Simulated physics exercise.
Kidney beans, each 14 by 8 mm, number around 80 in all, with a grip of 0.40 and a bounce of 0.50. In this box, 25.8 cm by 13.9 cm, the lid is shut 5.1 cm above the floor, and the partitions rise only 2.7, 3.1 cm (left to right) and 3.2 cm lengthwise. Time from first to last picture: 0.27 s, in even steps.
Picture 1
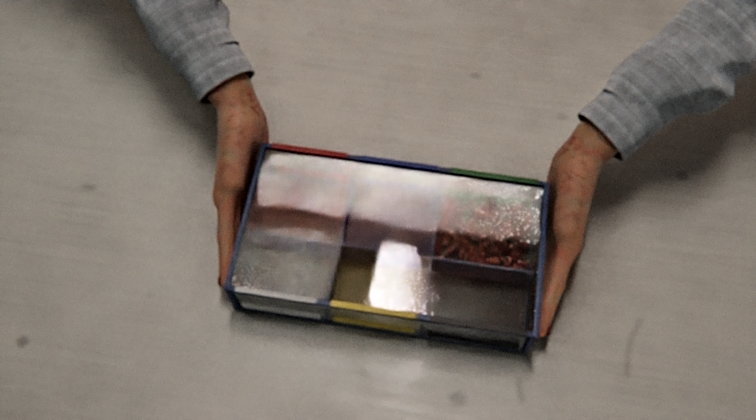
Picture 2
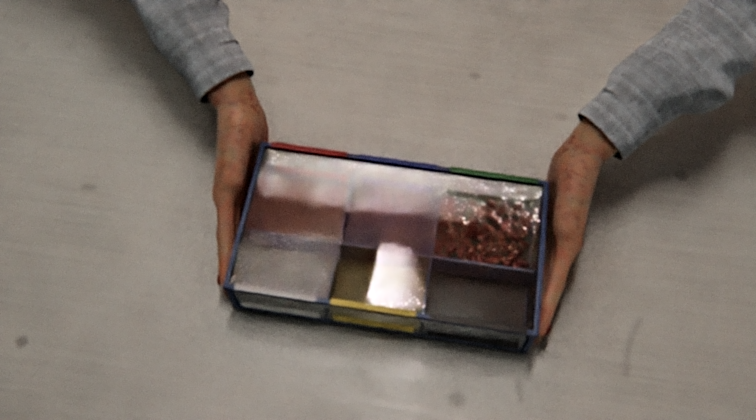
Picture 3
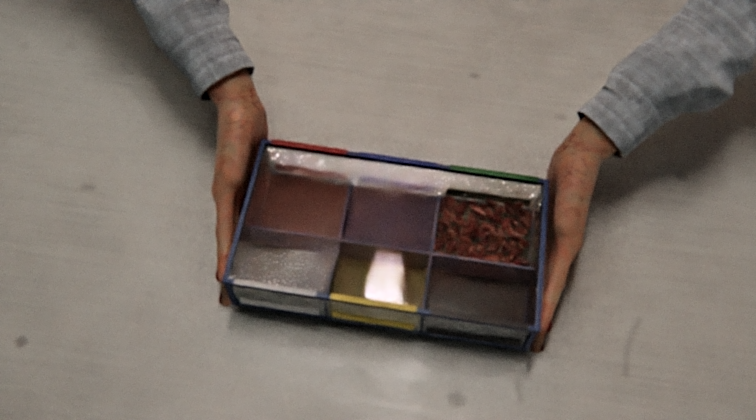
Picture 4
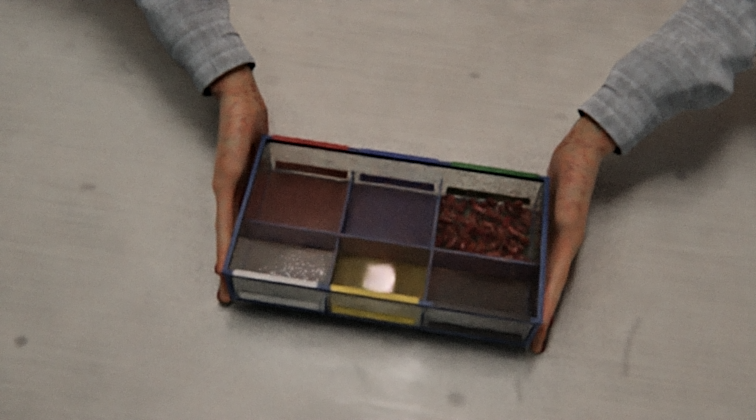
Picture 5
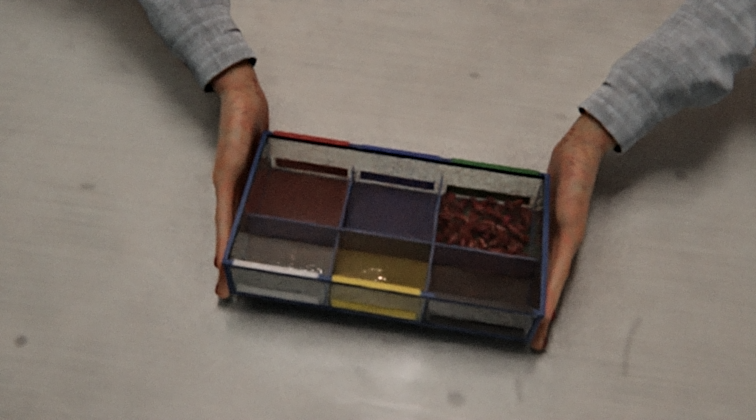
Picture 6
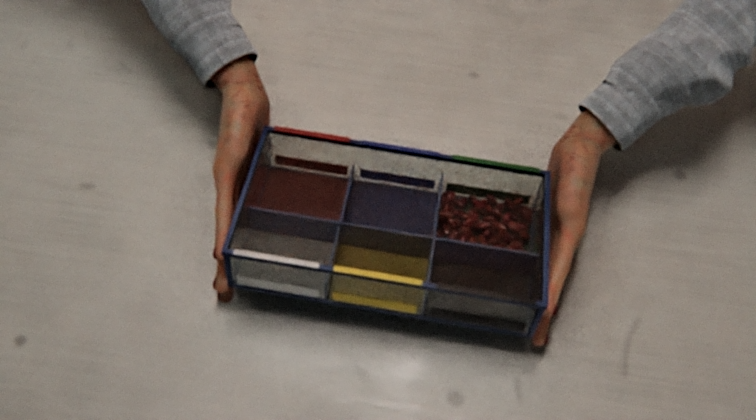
A clear-lidded box holding red beans tilts slightly between two hands as the glare fades.
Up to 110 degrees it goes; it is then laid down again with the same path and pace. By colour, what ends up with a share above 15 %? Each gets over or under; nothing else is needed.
Red compartment ends under. Blue compartment ends under. Green compartment ends over. Yellow compartment ends under. White compartment ends under. Black compartment ends under.
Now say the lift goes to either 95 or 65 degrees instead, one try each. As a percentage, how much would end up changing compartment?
0 and 0 %.
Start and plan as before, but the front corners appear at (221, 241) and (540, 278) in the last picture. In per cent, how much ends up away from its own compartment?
It comes to around 10 per cent in that case.
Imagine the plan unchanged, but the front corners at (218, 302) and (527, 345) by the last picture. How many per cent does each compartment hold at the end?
By the end red holds 0%, blue holds 0%, green holds 5%, yellow holds 40%, white holds 20% and black holds 35%.
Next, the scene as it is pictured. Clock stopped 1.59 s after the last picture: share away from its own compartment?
At that time I'd say around 0 per cent.
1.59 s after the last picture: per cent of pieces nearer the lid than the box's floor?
40 per cent, give or take.
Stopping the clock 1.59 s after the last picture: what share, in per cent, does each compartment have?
Red 0, blue 0, green 100, yellow 0, white 0, black 0.
Then, 1.59 s after the last picture, tilt 110 degrees; green 100 %.
Then, 2.65 s after the last picture, tilt 51 degrees; green 100 %.
Then, 3.68 s after the last picture, tilt 0 degrees; green 100 %.
In the end, red 0 %, blue 0 %, green 100 %, yellow 0 %, white 0 %, black 0 %.
